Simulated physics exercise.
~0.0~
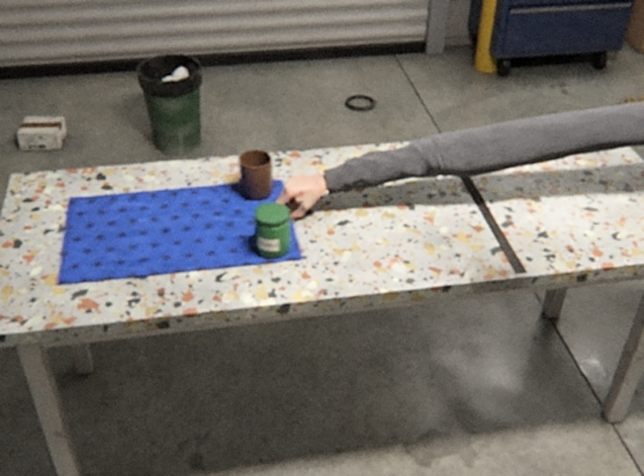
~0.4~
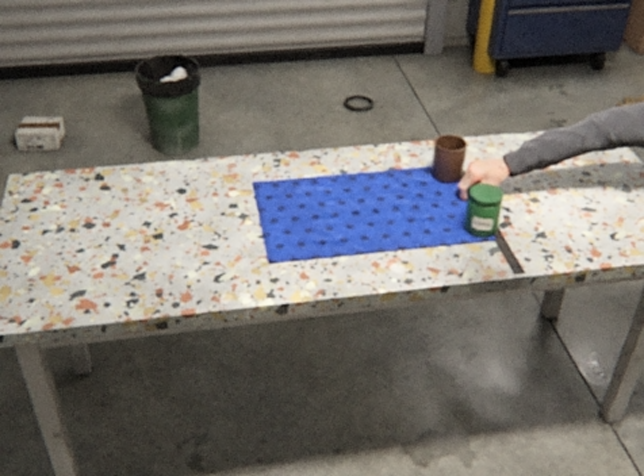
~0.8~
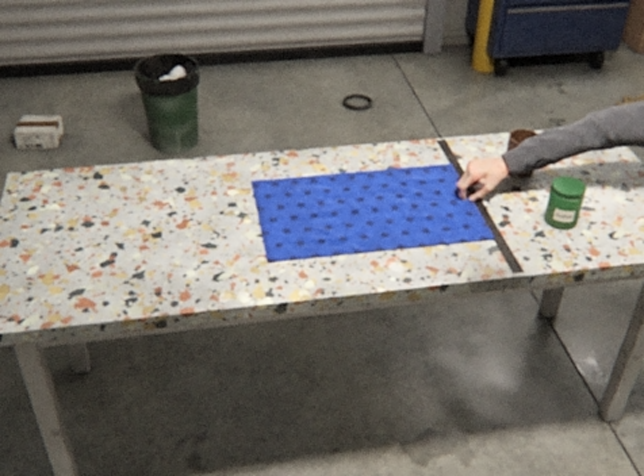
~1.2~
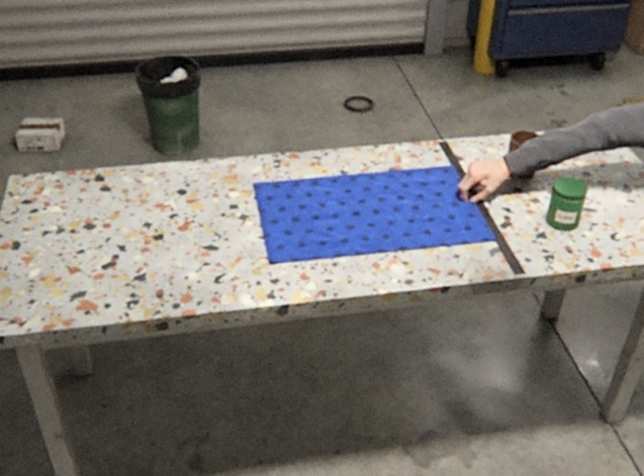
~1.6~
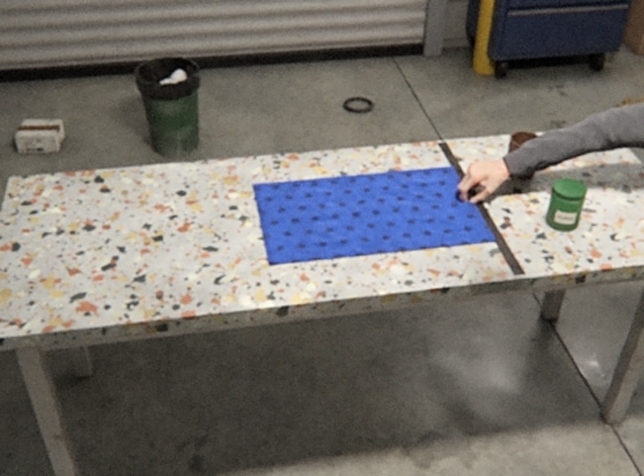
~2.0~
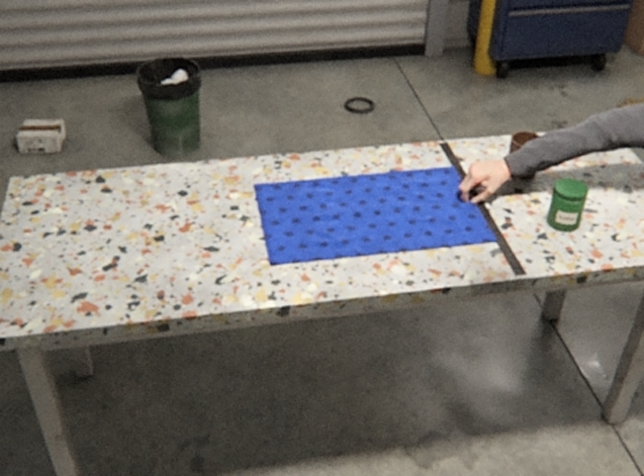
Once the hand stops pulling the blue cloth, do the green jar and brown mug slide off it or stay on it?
Both slide off the front edge of the cloth. The green jar ends up still upright on the table to the right, with the brown mug also past the edge behind the arm.
A blue cloth pulled right by a hand stops, and the jar and mug slide off.
